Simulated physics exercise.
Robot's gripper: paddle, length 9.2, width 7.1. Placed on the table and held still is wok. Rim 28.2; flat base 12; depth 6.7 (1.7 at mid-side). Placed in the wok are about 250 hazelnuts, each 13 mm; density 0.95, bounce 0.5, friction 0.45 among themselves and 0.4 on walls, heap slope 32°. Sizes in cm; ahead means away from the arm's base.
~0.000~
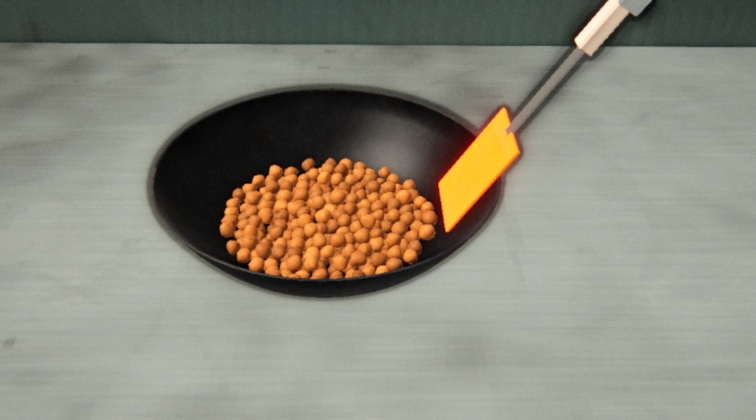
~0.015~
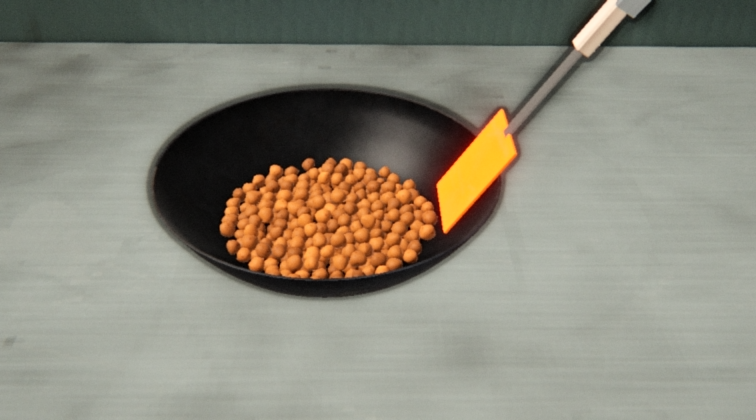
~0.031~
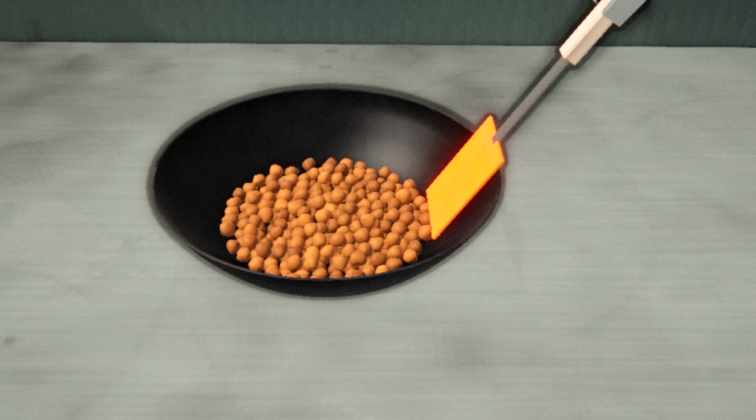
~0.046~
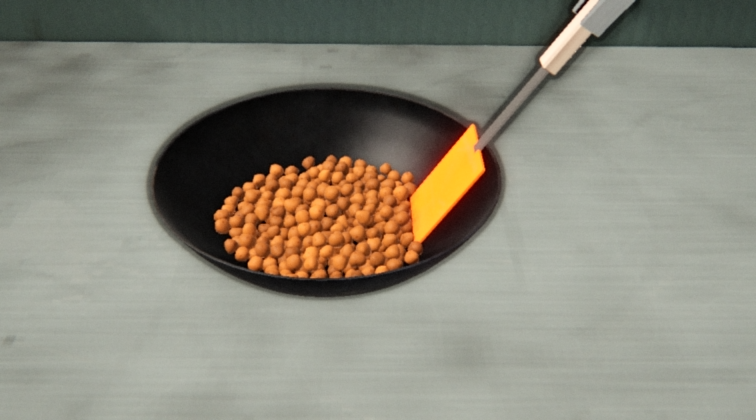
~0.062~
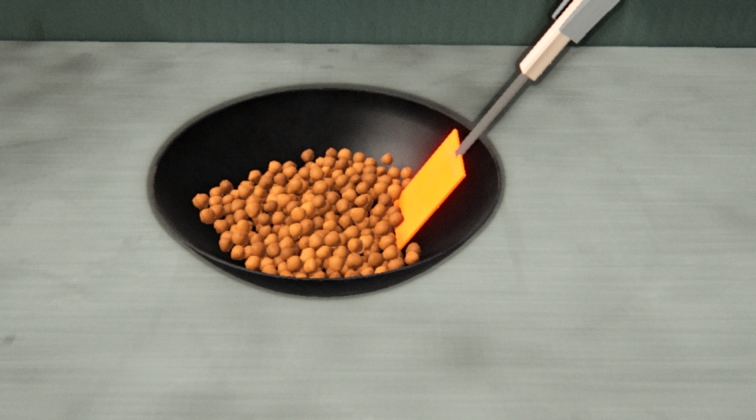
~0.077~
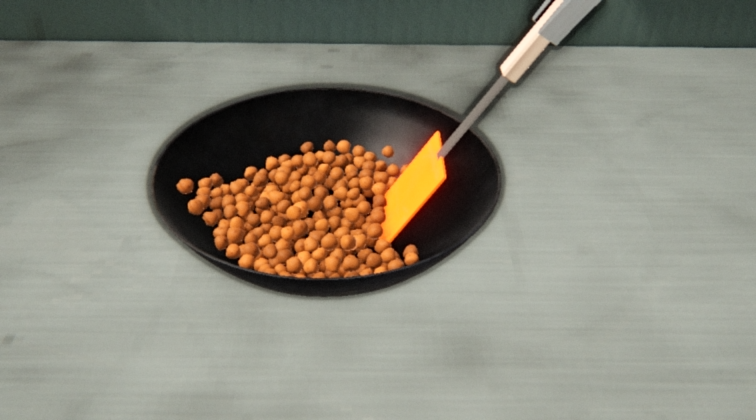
A glowing orange paddle moves left through a black wok, pushing the brown hazelnuts leftward.
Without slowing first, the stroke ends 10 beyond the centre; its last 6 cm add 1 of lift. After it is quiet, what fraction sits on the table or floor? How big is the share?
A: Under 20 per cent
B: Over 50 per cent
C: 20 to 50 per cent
Answer: C.
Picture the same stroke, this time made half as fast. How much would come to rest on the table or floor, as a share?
Then roughly 5 percent.
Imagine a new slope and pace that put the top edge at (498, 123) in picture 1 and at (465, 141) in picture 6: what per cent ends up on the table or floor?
About 10 per cent.
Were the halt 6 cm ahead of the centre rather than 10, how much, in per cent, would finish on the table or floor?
In that case around 0 per cent.
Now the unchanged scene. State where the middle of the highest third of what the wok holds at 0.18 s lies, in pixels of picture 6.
Centre: Approx. (228, 192) in the last view.
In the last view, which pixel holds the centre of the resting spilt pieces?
In the last view, it's around (11, 233).
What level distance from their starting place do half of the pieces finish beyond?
It comes to some 4 cm.
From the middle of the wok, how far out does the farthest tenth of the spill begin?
That distance is around 45 cm.
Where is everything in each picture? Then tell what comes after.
The first picture shows the paddle top edge at (511, 130), sloping 57°; upper third of the load around (329, 216), from x 230 to 430, top at y 165; 251 in the wok.
The second picture shows the paddle top edge at (509, 131), sloping 57°; upper third of the load around (329, 215), from x 230 to 430, top at y 165.
The third picture shows the paddle top edge at (497, 138), sloping 57°; upper third of the load around (328, 215), from x 230 to 425, top at y 165.
The fourth picture shows the paddle top edge at (479, 147), sloping 57°; upper third of the load around (326, 213), from x 220 to 415, top at y 160.
The fifth picture shows the paddle top edge at (460, 152), sloping 57°; upper third of the load around (316, 203), from x 200 to 415, top at y 155.
The sixth picture shows the paddle top edge at (442, 154), sloping 57°; upper third of the load around (301, 203), from x 185 to 410, top at y 145; 251 in the wok.
After 0.13 s, sloping 57°, highest piece 9 above the table; 250 in the wok, 1 on the blade or in flight.
After 0.18 s, sloping 57°, highest piece 9 above the table; 250 in the wok, 1 on the blade or in flight.
After 0.41 s, sloping 57°, highest piece 17 above the table; 185 in the wok, 25 on the table or floor, 41 on the blade or in flight.
After 1.46 s, sloping 57°, highest piece 4 above the table; 185 in the wok, 66 on the table or floor.
In the end, 185 in the wok, 66 on the table or floor. That is 26 % on the table or floor.
